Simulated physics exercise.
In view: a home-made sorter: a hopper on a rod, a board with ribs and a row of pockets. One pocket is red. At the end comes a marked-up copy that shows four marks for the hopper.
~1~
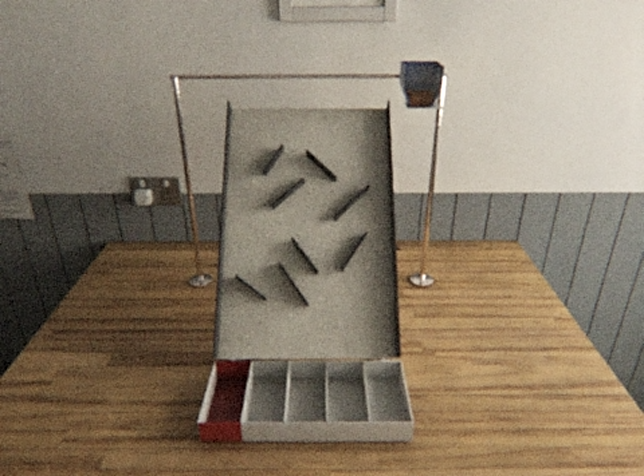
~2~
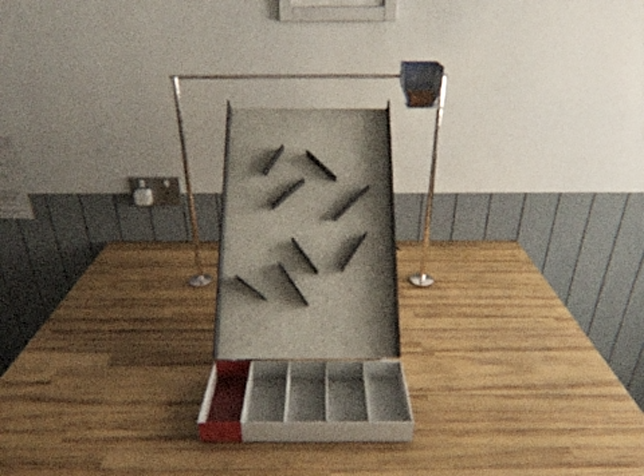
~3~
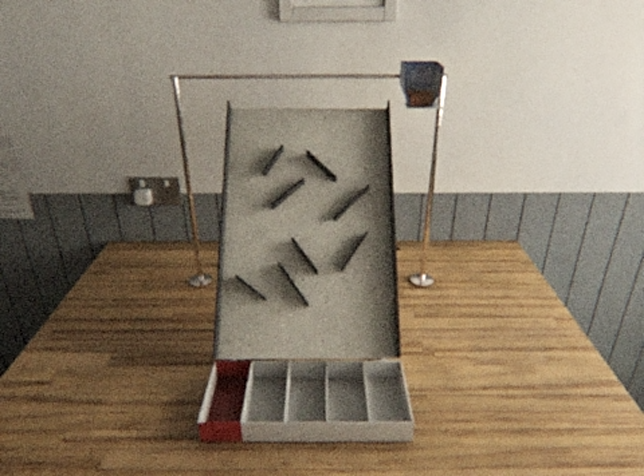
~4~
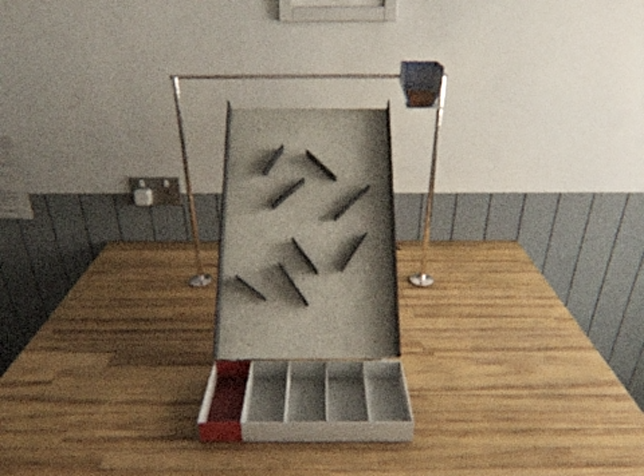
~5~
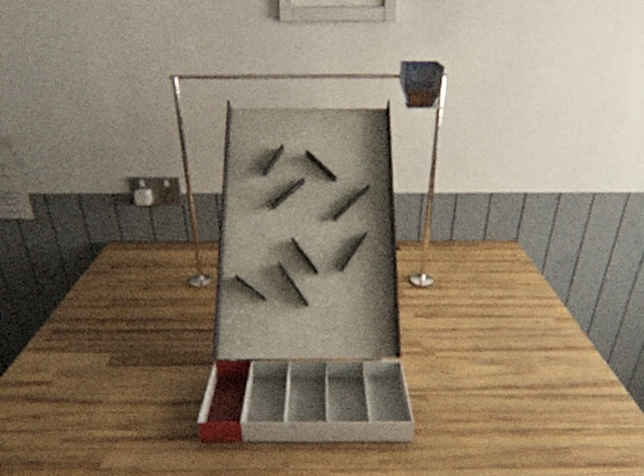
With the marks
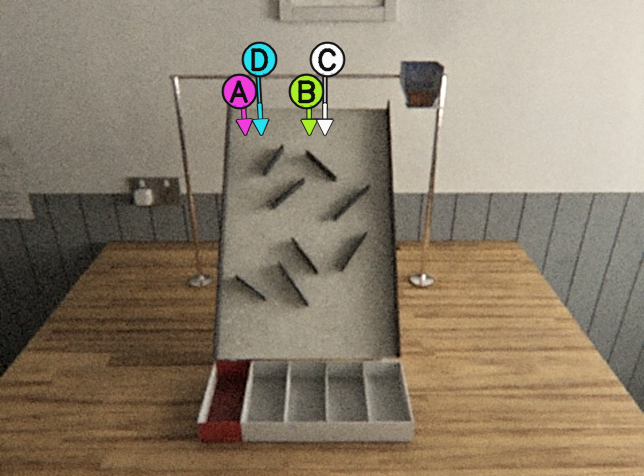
On a wooden table by a half-panelled wall, a pale tilted board with short dark ribs stands above a row of five pockets, the leftmost one red. A small dark hopper sits at the right end of a metal rod above it, and nothing visibly moves from start to finish.
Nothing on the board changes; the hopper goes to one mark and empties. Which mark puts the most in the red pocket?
Best: D.
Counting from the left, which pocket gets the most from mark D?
It is the first one.
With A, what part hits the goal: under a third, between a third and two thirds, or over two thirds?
Mark A gives between a third and two thirds.
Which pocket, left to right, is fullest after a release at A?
The first from the left.
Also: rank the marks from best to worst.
The order is D, A, B, C.
On the marked copy, mark A meets the board at (245, 129); mark B meets the board at (309, 129); mark C meets the board at (324, 129); mark D meets the board at (261, 129).
With A, about half in the red pocket, about half in other pockets, a stray few outside the box.
With B, about a third in the red pocket, about two thirds in other pockets, a stray few held on the board.
With C, a small part in the red pocket, nearly all in other pockets.
With D, about two thirds in the red pocket, about a third in other pockets.
